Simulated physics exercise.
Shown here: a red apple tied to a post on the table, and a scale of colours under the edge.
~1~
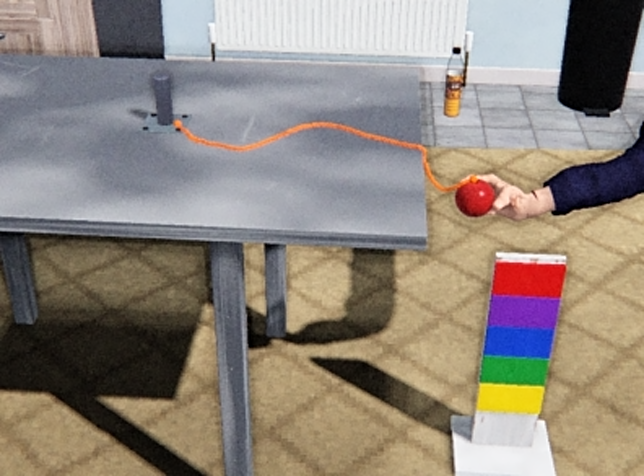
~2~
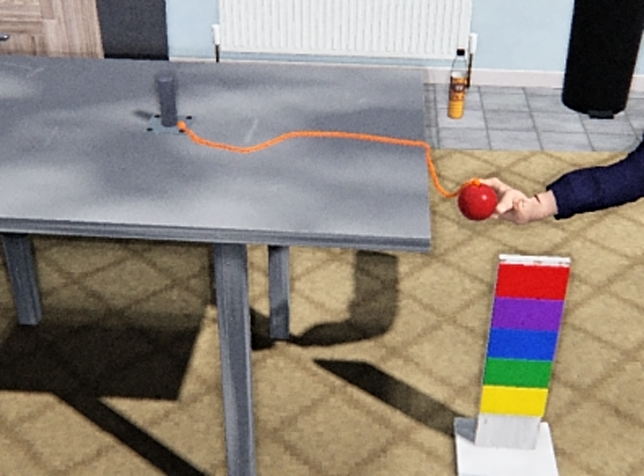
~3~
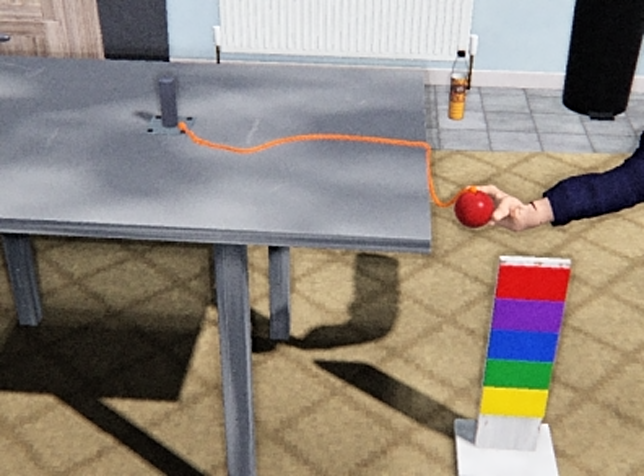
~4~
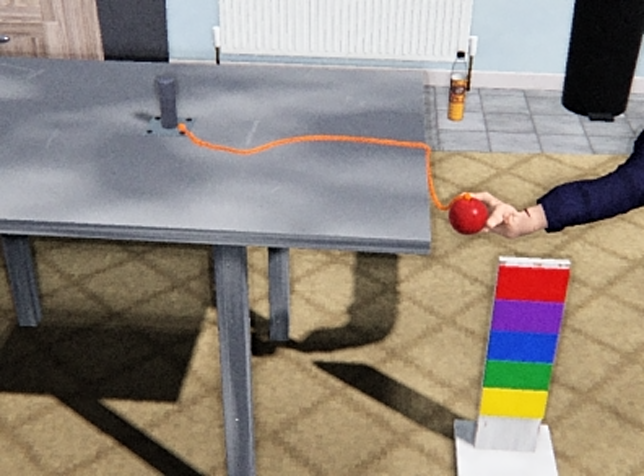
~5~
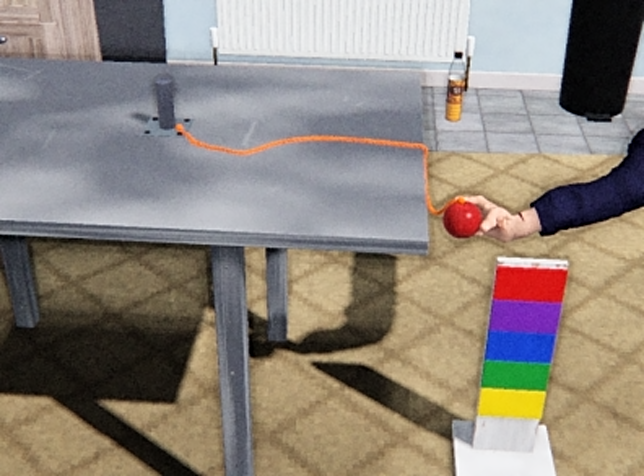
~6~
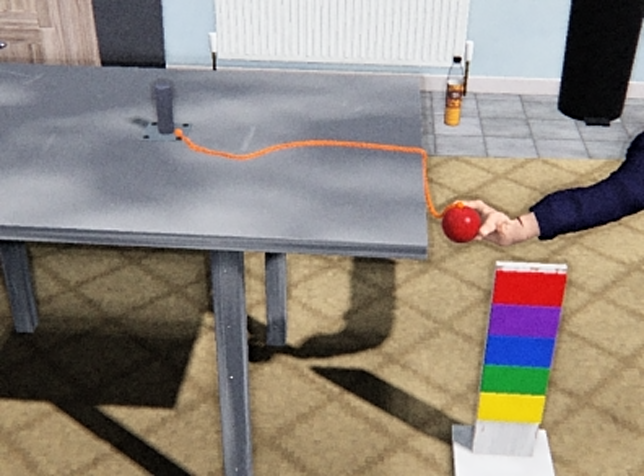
Hand holding a red ball tied by orange cord to a table post, lowering it slightly leftward above a colour-striped scale.
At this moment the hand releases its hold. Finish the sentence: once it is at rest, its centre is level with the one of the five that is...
Purple.
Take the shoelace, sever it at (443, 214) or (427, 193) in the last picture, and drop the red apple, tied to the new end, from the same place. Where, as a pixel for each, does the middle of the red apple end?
Try one: (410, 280); try two: (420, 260).
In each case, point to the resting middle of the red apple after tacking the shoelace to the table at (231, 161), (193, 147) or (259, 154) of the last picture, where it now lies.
(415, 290), (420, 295), (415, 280).
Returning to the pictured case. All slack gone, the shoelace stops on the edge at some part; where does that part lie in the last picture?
It's the point at about (379, 147).
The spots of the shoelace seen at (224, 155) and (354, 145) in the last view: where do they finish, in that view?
They end up at (262, 136) and (399, 144).
Early on, apple near (429, 289); level with red.
Midway, apple near (385, 295); level with purple.
Near the end, apple near (416, 291); level with purple.
Finally, apple near (420, 290); level with purple. Its centre hangs level with the purple band.
